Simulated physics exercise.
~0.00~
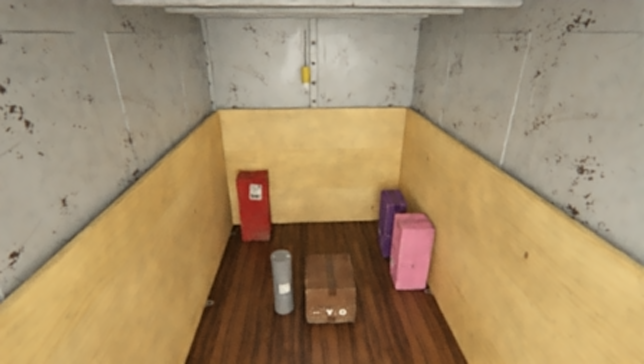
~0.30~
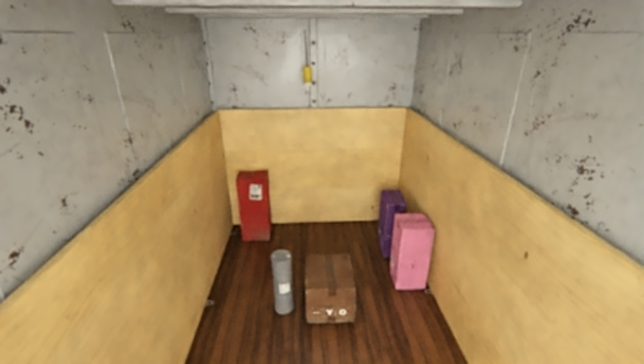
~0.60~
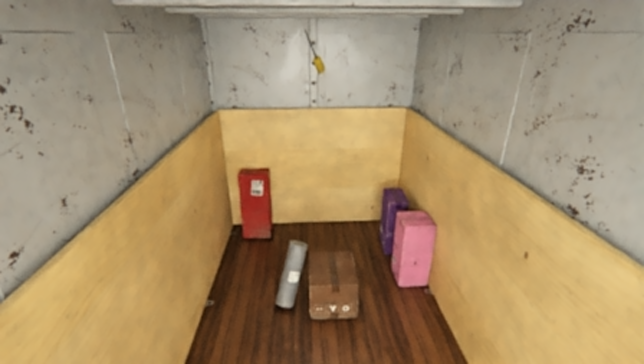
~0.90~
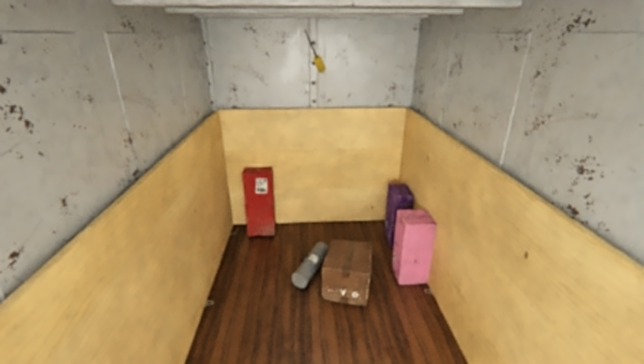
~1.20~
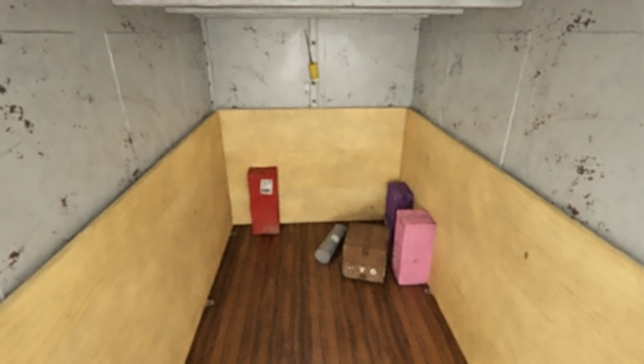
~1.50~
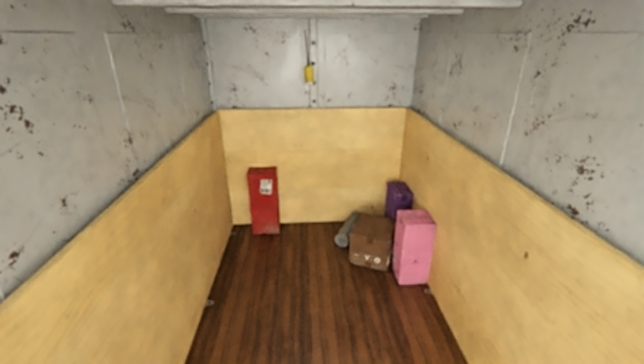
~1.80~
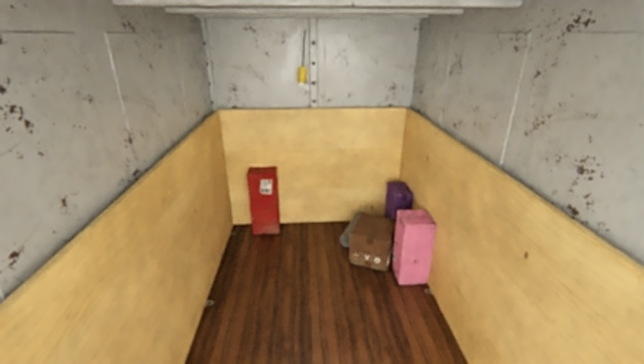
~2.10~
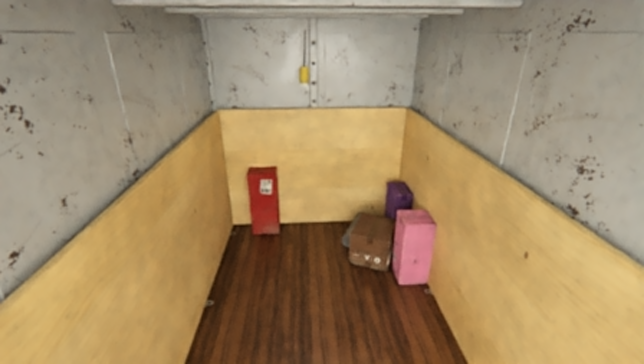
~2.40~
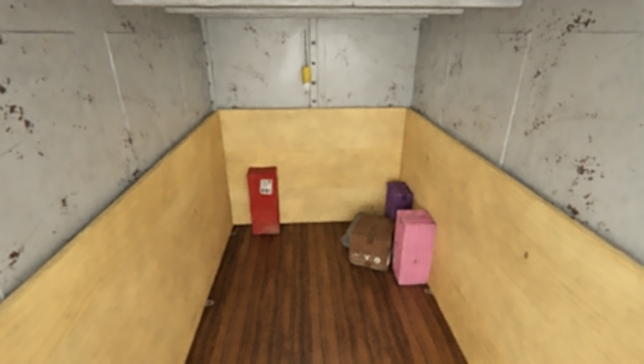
Moving van load bay with grey canister toppling and sliding with brown box towards the upright purple and pink boxes, then resting.
